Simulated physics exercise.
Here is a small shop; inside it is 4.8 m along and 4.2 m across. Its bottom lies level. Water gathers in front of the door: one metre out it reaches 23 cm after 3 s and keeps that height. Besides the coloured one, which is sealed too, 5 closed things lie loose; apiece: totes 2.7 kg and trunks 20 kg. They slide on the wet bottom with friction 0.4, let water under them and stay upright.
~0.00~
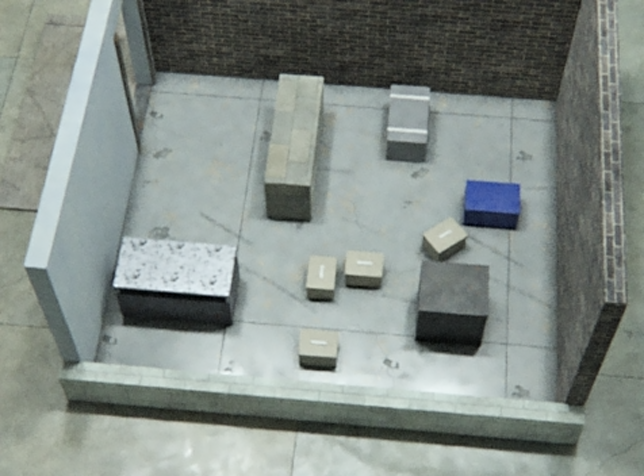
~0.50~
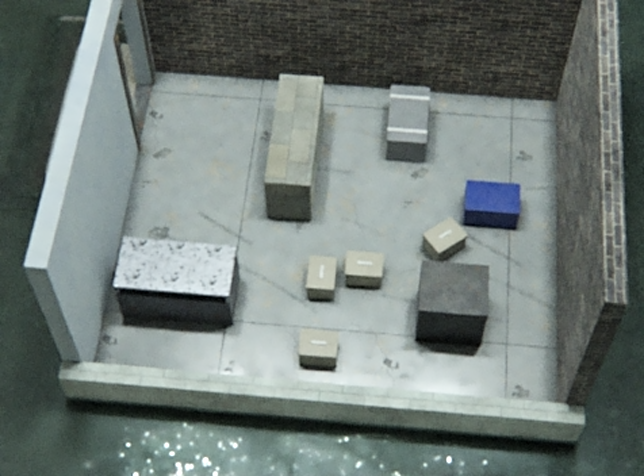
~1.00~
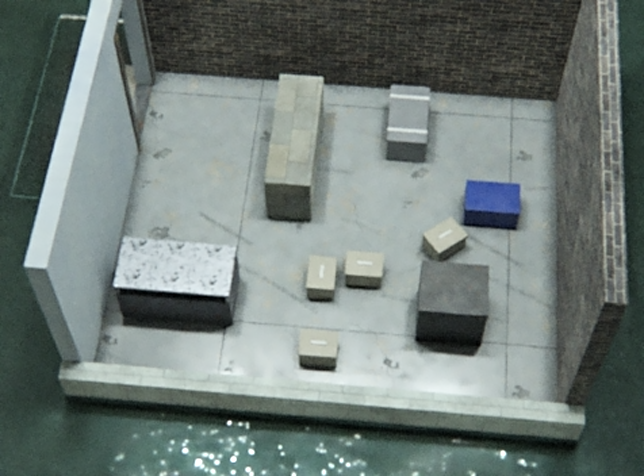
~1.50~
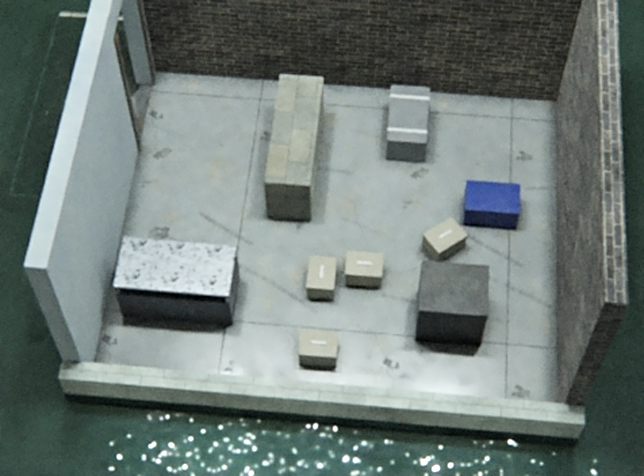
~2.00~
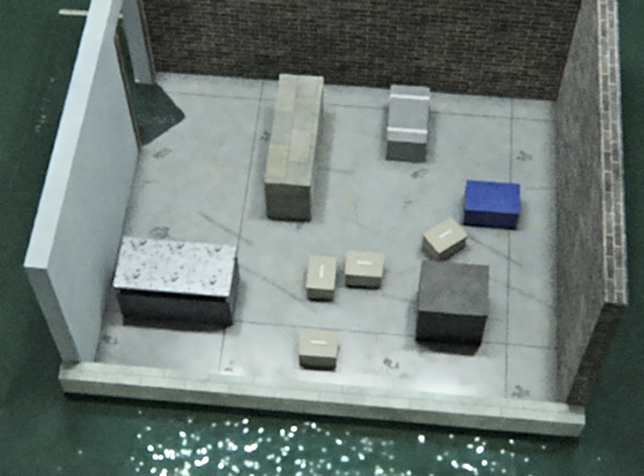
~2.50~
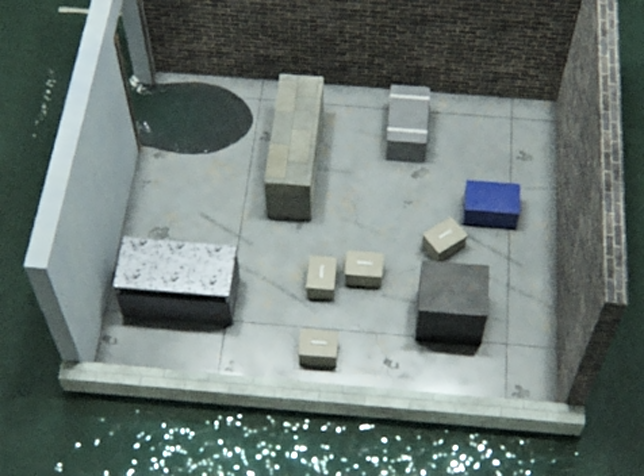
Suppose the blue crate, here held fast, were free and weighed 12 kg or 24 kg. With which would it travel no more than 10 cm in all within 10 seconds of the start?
For it, only the larger load is enough.
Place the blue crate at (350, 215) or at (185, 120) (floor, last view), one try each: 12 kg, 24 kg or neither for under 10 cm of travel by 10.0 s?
In that order: Either load holds; neither holds.
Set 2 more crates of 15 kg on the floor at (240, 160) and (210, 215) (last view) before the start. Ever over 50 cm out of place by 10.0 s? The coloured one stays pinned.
In that order: Past it, more.
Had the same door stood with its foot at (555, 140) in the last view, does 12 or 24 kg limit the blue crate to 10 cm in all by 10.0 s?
In that case the smaller load will do.
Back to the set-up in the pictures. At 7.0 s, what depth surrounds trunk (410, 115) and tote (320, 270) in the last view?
Roughly 4 and 2 cm.
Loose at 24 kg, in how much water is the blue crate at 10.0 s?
About 4 cm.
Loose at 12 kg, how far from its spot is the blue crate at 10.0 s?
About 50 cm.
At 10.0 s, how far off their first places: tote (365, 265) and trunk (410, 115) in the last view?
In turn: 40 cm, 100 cm.
After 3.5 s the blue crate would be 0 cm from its start with 12 kg and 0 cm from its start with 24 kg; 0 cm of water round it then.
After 4.5 s the blue crate would be 0 cm from its start with 12 kg and 0 cm from its start with 24 kg; 0 cm of water round it then.
After 7.0 s the blue crate would be 0 cm from its start with 12 kg and 0 cm from its start with 24 kg; 2 cm of water round it then.
After 10.0 s the blue crate would be 46 cm from its start with 12 kg and 0 cm from its start with 24 kg; 4 cm of water round it then.
